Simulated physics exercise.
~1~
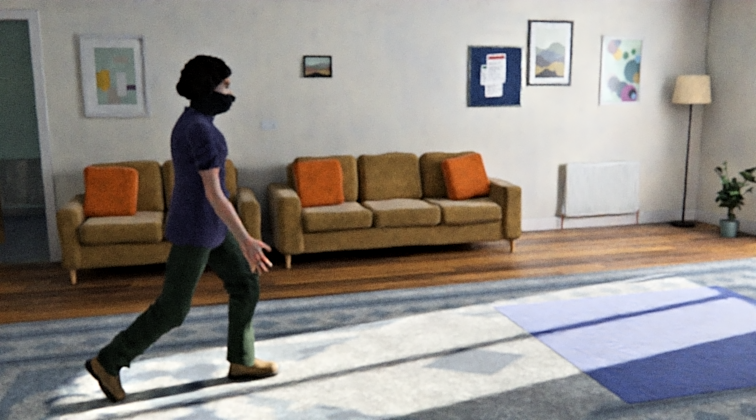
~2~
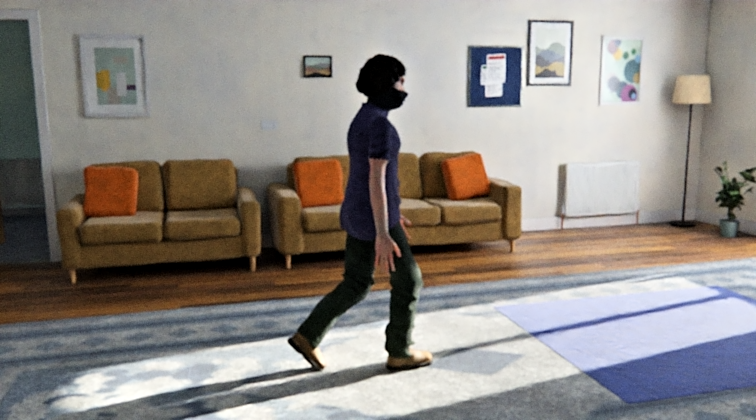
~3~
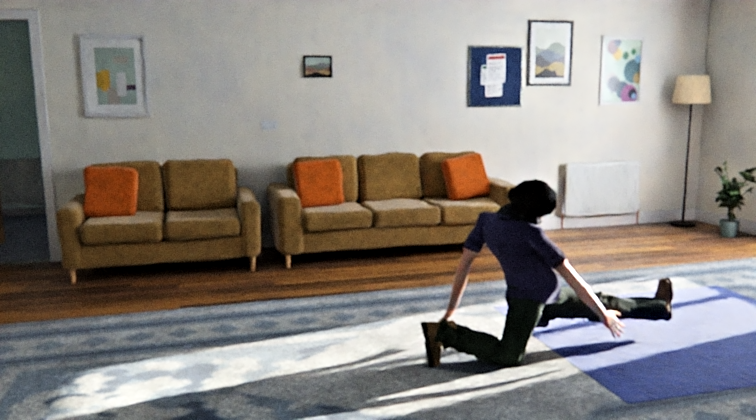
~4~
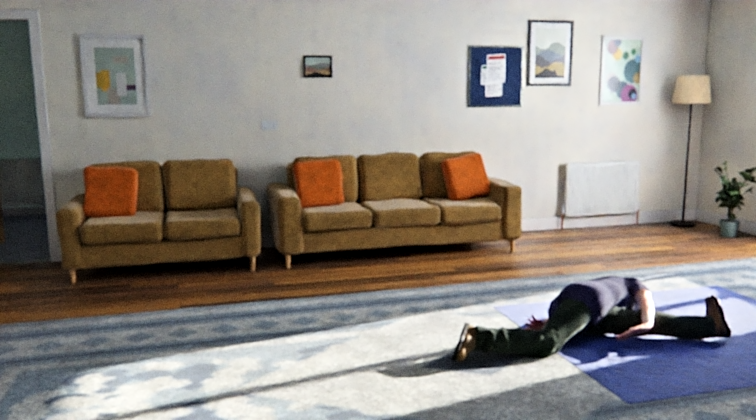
A person in a dark face covering and purple shirt walked right across a sunlit living room past two brown sofas, dropped low with one leg stretched forward and arms spread, then ended slumped face down, partly across the blue mat.
